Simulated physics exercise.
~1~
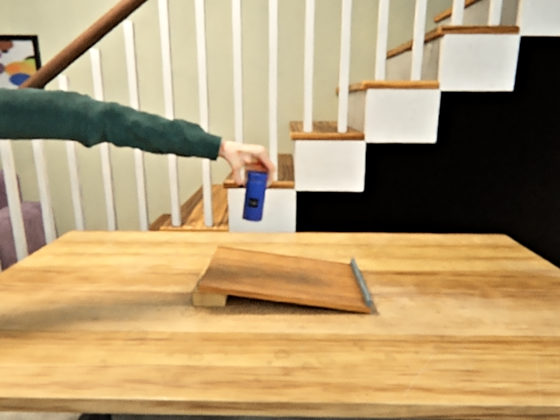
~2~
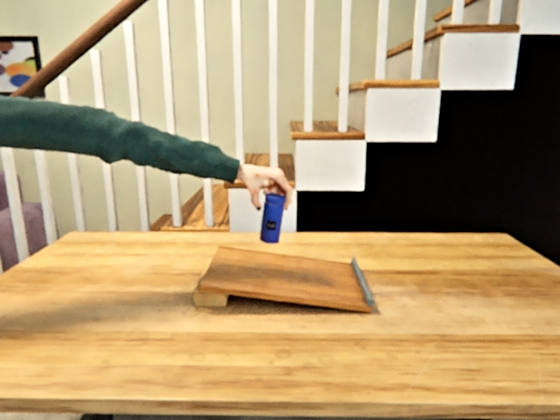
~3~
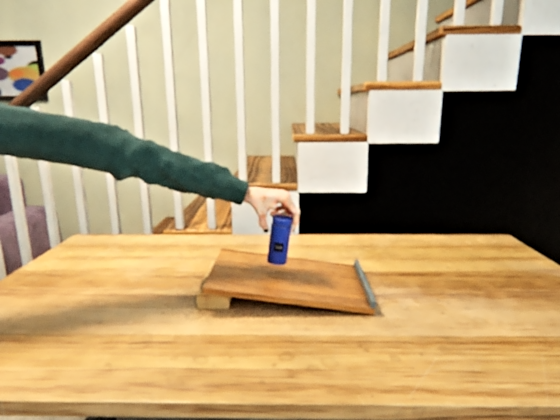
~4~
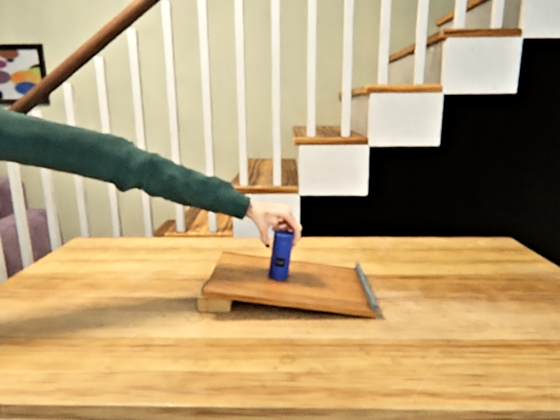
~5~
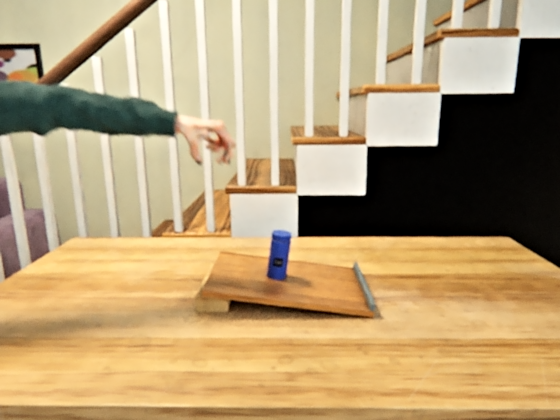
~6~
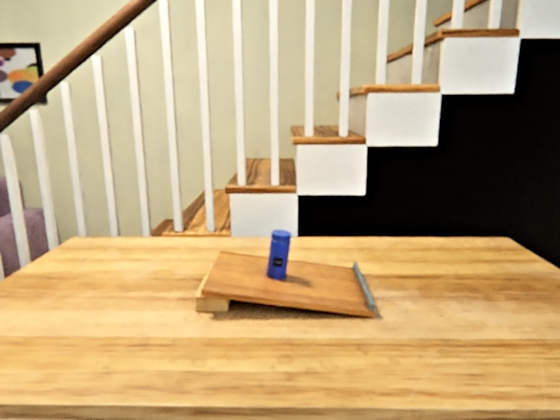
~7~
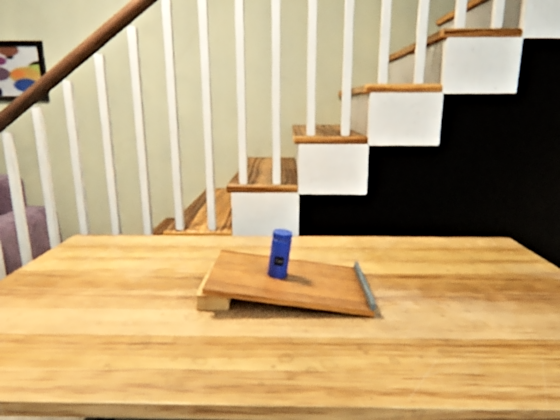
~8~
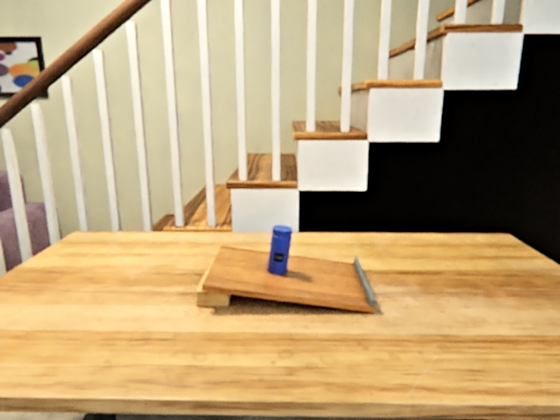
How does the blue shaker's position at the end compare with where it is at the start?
At the start the blue shaker is held in the air above the board by a hand. By the end it stands on the sloping board, lower and a little further right, with no hand on it.
